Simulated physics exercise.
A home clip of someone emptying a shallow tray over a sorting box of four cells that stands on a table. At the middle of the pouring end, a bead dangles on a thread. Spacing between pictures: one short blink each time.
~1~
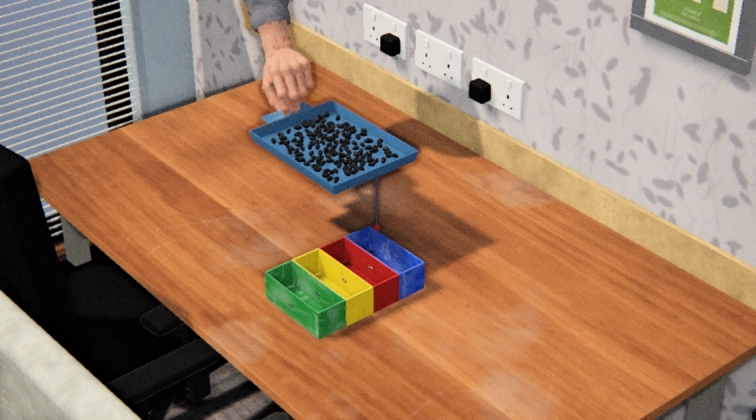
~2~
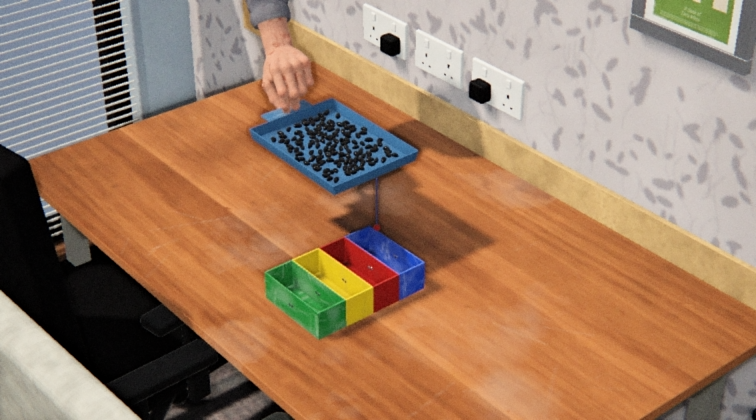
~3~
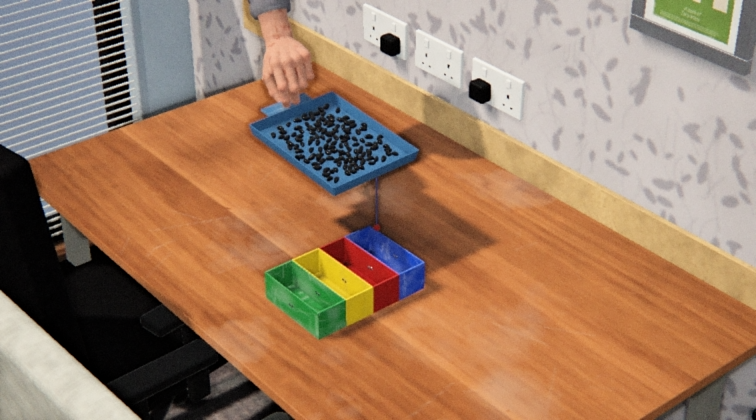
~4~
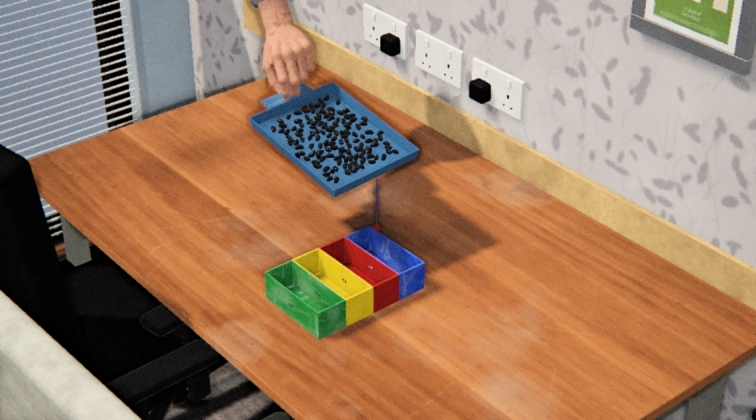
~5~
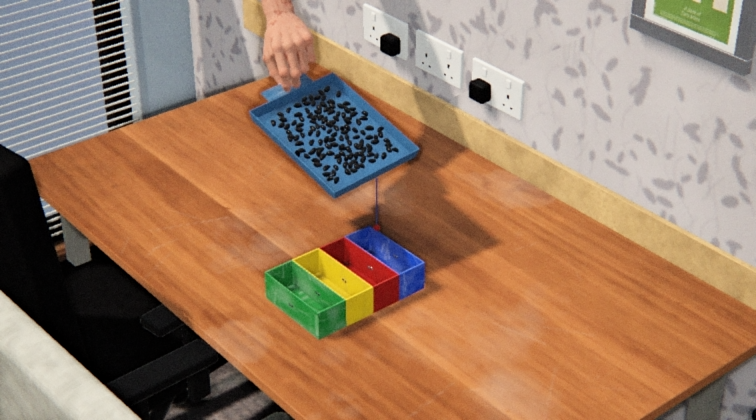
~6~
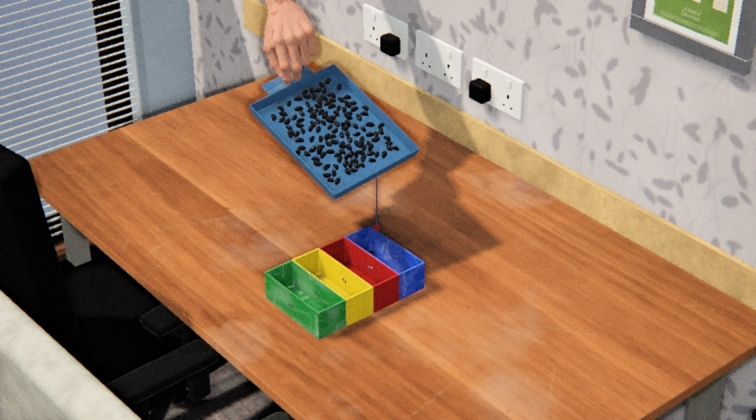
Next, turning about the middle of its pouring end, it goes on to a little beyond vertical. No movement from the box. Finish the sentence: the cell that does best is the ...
... Red cell.
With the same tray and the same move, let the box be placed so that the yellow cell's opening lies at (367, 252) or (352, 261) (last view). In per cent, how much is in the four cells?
The first comes to 90 percent and the second to 100 percent.
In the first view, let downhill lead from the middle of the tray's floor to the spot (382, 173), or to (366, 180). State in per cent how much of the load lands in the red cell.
In order, some 10 % and some 30 %.
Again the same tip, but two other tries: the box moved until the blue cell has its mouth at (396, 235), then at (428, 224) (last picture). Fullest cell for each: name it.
At the first place the yellow cell, at the second that green cell.
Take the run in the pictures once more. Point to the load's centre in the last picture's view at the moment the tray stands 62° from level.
Somewhere about (348, 156).
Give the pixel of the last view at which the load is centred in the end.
About (360, 282).
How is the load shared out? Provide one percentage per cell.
The green cell holds 0 %, the yellow cell 20 %, the red cell 60 % and the blue cell 20 %.
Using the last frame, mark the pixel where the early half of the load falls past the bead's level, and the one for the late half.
First part (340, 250), rest (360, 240).
Shortly afterwards, tray tipped steeply; the whole lot on the tray.
Next, tray tipped right over; all but a few on the tray; a little in the red cell; only a few in the yellow cell; only a few in the blue cell; only a few falling or outside the box.
Some moments later, tray tipped past a quarter turn; near two thirds in the red cell; near a quarter in the blue cell; near a quarter in the yellow cell; only a few falling or outside the box.
In the end, tray tipped past a quarter turn; near two thirds in the red cell; near a quarter in the blue cell; near a quarter in the yellow cell; none at all in the green cell; only a few outside the box.
